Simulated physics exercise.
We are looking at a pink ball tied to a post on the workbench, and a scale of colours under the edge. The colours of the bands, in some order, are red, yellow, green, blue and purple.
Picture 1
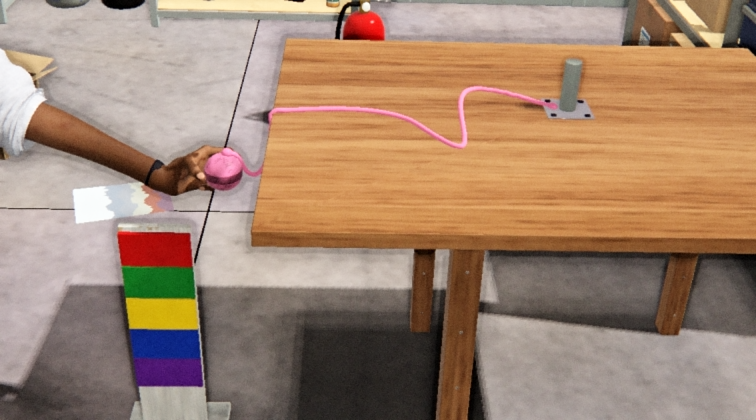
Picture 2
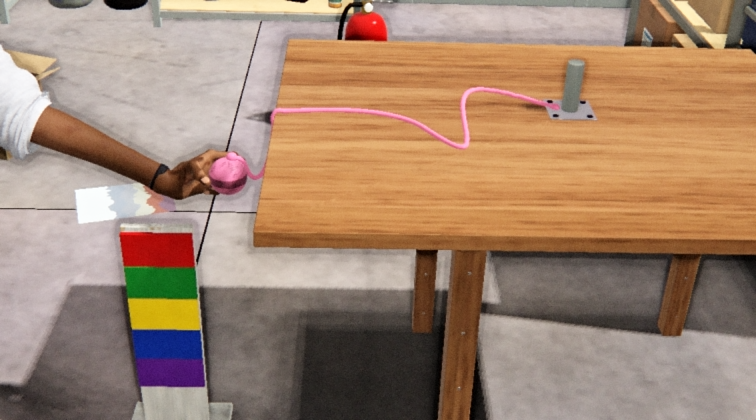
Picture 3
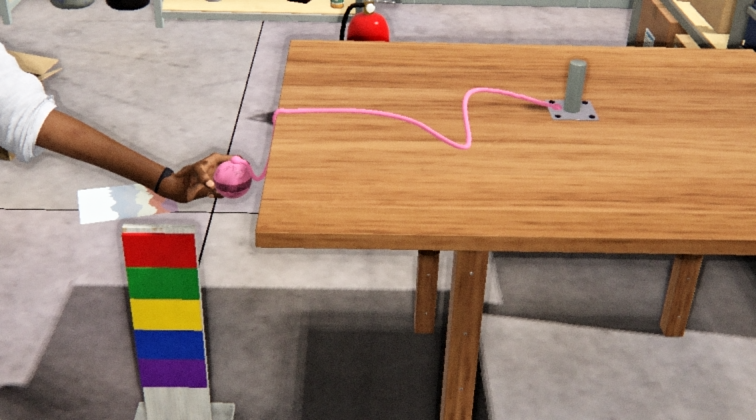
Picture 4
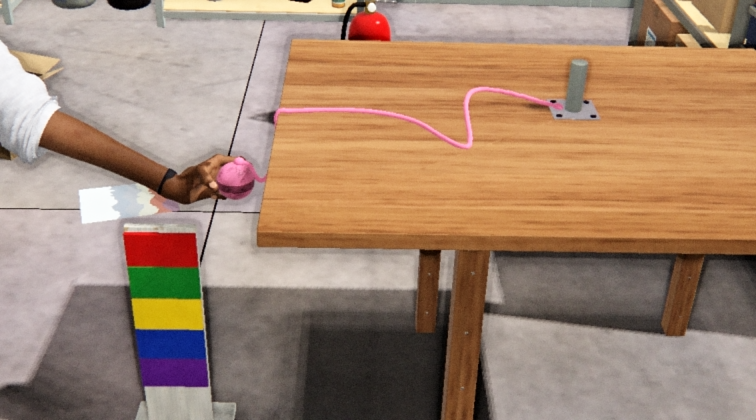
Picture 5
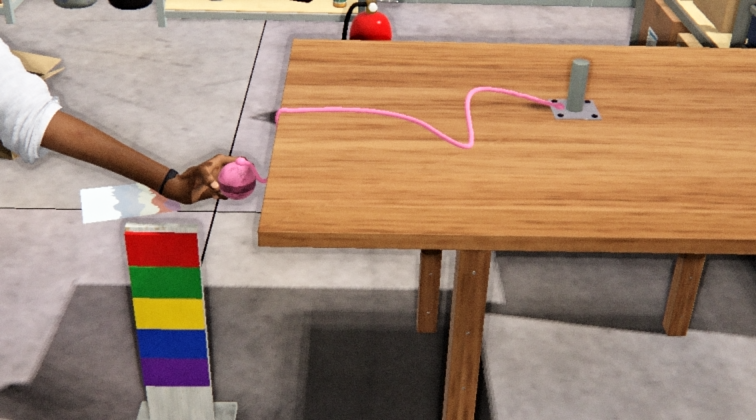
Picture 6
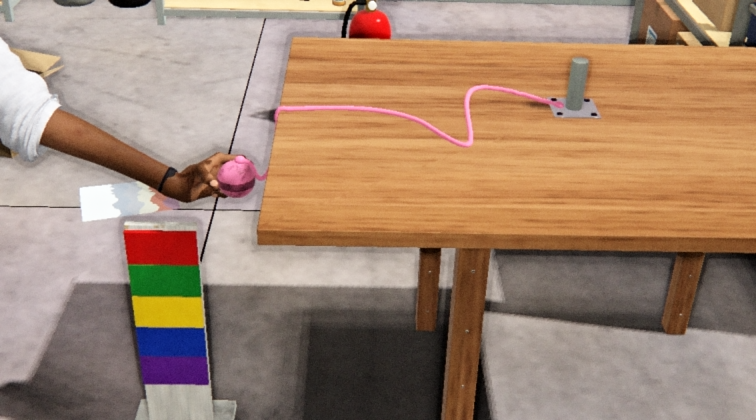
The footage shows a hand holding a pink ball beside a wooden workbench, a pink cord running across the top to a post and a scale of coloured bands below; the ball shifts slightly right, then stays nearly still.
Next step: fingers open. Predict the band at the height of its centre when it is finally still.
The purple band, level with its centre.
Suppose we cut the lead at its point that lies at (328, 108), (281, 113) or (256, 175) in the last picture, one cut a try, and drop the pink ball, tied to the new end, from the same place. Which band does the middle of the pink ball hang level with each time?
Per try - 1: Red; 2: Green; 3: Blue.
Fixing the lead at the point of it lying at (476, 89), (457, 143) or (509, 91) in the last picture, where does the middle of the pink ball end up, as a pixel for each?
In that order: (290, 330), (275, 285) and (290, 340).
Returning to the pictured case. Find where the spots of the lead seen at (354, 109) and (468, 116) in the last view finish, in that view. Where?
First one: (279, 196); second one: (398, 114).
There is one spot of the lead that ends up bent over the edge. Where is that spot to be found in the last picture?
At (425, 124).
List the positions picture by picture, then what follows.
The first picture shows pink ball (224, 172); red (155, 251); green (159, 284); yellow (162, 315); blue (165, 345); purple (169, 374).
The second picture shows pink ball (228, 176); lead through (513, 96) (463, 112) (446, 142) (364, 112) (274, 125).
The third picture shows pink ball (233, 180).
The fourth picture shows pink ball (236, 181); lead through (517, 96) (466, 112) (449, 142) (367, 112) (277, 125).
The fifth picture shows pink ball (237, 181).
The sixth picture shows pink ball (236, 179); lead through (517, 94) (467, 110) (450, 140) (367, 110) (278, 123).
A little later, ball near (305, 343); level with purple.
Next, ball near (271, 360); level with purple.
When it is over, ball near (289, 359); level with purple. The lead holds its middle at purple.
